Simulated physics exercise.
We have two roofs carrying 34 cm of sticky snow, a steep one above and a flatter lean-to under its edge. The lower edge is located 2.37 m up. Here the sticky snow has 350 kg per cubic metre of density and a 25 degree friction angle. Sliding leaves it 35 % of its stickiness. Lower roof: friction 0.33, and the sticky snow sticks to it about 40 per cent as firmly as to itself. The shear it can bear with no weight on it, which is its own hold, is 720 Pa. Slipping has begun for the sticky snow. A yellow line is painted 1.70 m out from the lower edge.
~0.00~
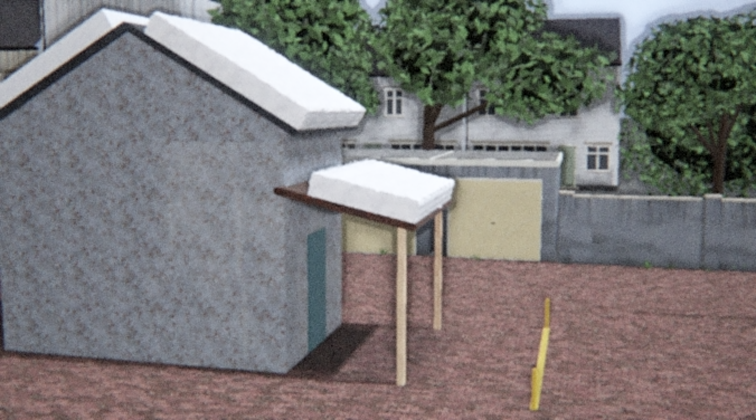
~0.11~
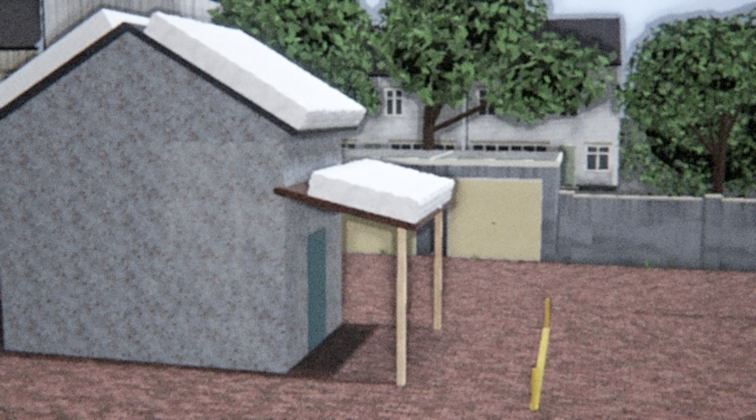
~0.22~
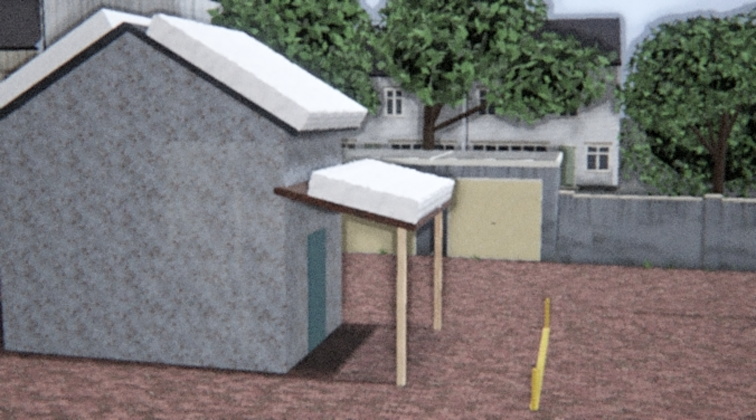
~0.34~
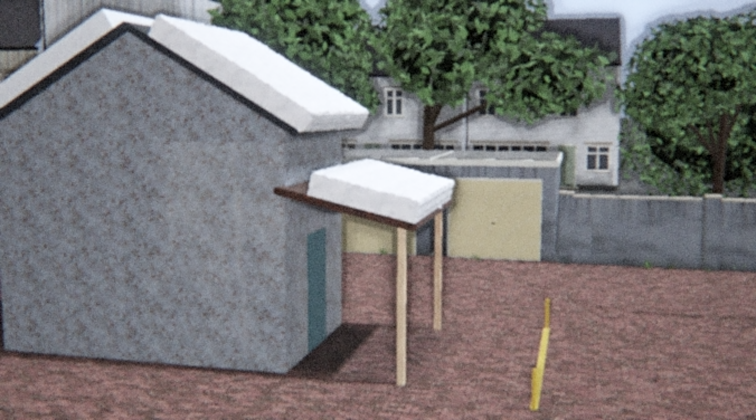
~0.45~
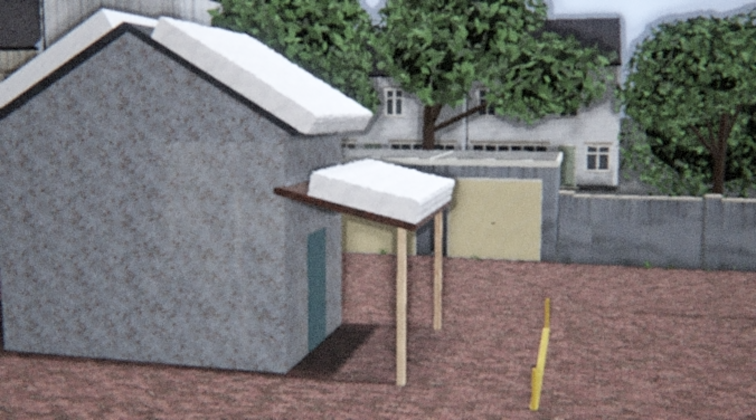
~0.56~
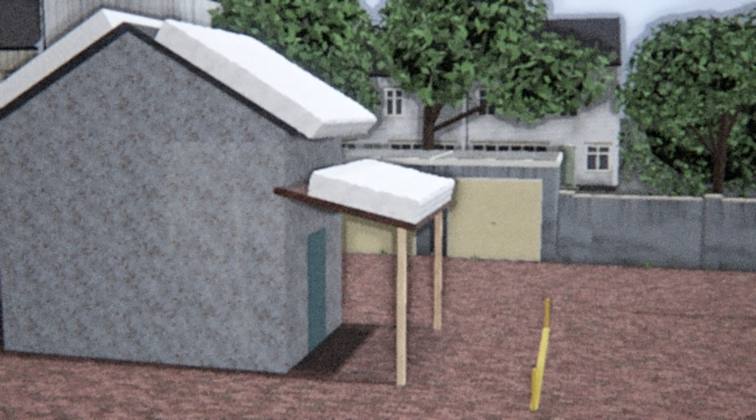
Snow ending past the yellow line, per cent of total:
10 %.
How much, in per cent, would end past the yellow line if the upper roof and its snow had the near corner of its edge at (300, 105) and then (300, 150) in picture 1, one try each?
Roughly 25 per cent first and 1 per cent second.
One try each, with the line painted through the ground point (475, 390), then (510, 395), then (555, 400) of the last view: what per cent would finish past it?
First try around 30 per cent, second around 18 per cent, third around 7 per cent.
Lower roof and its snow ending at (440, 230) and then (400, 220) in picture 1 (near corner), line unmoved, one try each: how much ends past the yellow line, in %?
7 %, then 12 %.
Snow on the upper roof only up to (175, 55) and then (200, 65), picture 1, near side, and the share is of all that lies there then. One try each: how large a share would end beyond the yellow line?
It would be around 3 percent and then around 0 percent.
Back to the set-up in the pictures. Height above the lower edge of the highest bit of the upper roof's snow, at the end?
Roughly 0.9 m.
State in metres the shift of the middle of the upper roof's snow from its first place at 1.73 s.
2.0 m.
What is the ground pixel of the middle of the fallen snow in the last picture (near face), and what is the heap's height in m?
The heap centres close to (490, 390) and stands about 0.4 m tall.
After 1.10 s, none is below the lower edge and 0 % is past the line.
After 1.73 s, none is below the lower edge and 0 % is past the line.
After 2.37 s, 9 % is below the lower edge and 0 % is past the line.
After 3.00 s, 43 % is below the lower edge and 6 % is past the line.
After 4.10 s, 49 % is below the lower edge and 10 % is past the line.
